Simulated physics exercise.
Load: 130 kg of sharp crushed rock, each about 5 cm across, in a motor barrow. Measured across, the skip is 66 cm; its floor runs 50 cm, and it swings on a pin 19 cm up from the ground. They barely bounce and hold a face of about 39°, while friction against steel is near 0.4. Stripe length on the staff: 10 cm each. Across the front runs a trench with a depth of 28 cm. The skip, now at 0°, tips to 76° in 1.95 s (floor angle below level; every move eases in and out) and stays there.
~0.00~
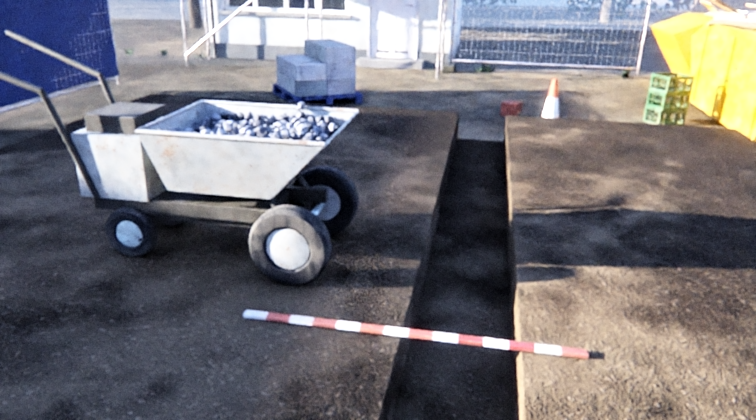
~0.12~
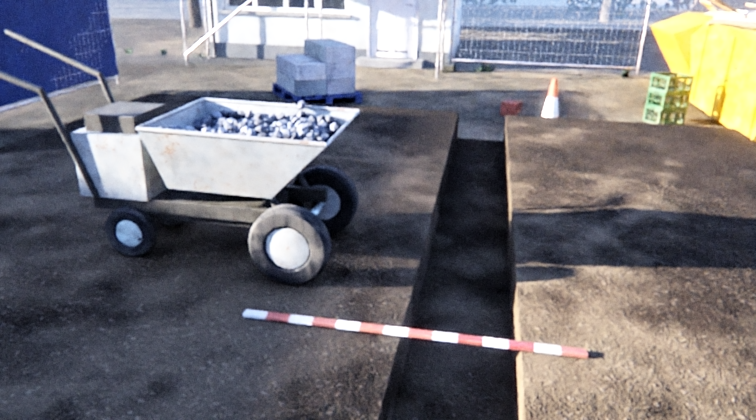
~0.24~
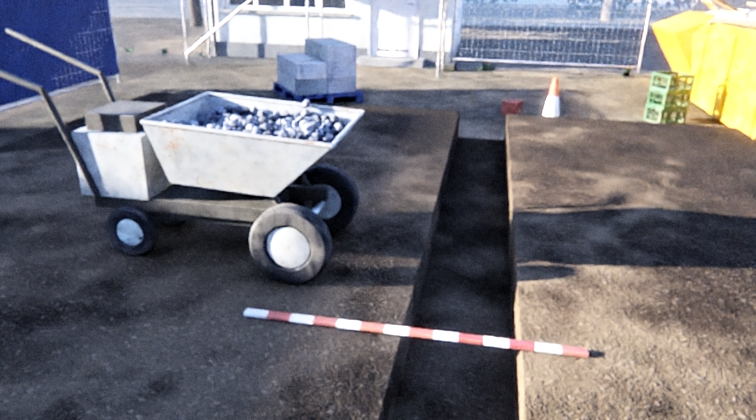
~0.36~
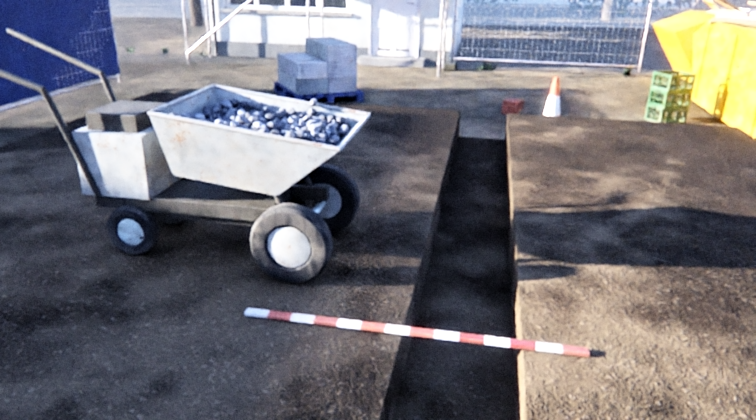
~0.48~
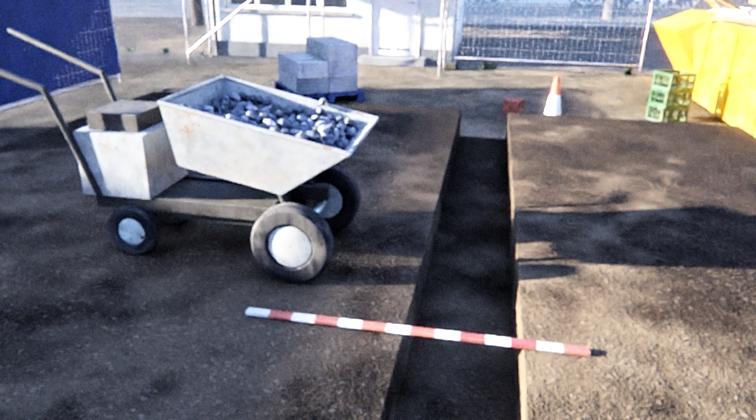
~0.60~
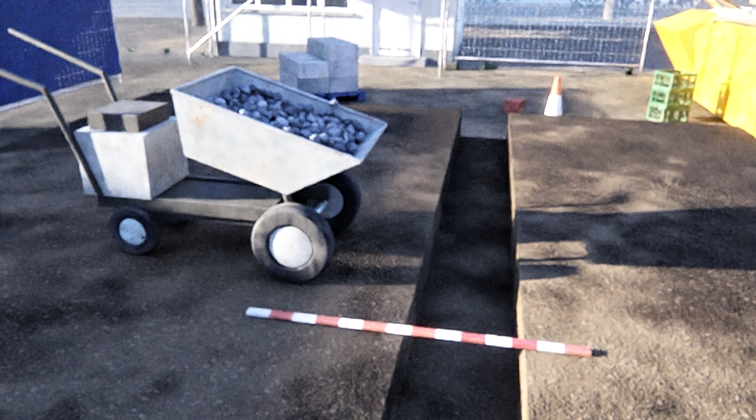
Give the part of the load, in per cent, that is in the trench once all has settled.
Close to 100 in a hundred.
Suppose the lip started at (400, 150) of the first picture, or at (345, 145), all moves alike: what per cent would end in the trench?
About 75 and 100 per cent.
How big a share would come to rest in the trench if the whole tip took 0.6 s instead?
100 %.
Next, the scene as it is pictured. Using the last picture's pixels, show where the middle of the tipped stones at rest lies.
Their middle lands near (465, 304).
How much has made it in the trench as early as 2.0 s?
By that moment, roughly 60 per cent of the load.
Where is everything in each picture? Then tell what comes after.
The first frame shows lip at (325, 145), floor tilted 0°, highest stones at (306, 121).
The second frame shows lip at (327, 145), floor tilted 1°, highest stones at (290, 120); the stones move at 0.1 m/s on average.
The third frame shows lip at (332, 146), floor tilted 3°, highest stones at (273, 117); the stones move at 0.2 m/s on average.
The fourth frame shows lip at (340, 150), floor tilted 7°, highest stones at (236, 108); the stones move at 0.3 m/s on average.
In the fifth frame, the skip is at 12°, its lip at (349, 155); the top of the load is at (228, 99); the stones move at 0.4 m/s on average.
In the sixth frame, the skip is at 17°, its lip at (360, 162); the top of the load is at (238, 91); the stones move at 0.4 m/s on average.
After 1.5 s the floor is at 64°; 99 % in the skip, 1 % in the trench; the foremost stones are at (432, 234).
After 2.0 s the floor is at 76°; 37 % in the skip, 62 % in the trench; the foremost stones are at (511, 320).
After 2.4 s the floor is at 76°; 9 % in the skip, 91 % in the trench; the foremost stones are at (511, 309).
After 4.3 s the floor is at 76°; 0 % in the skip, 100 % in the trench; the foremost stones are at (511, 315).
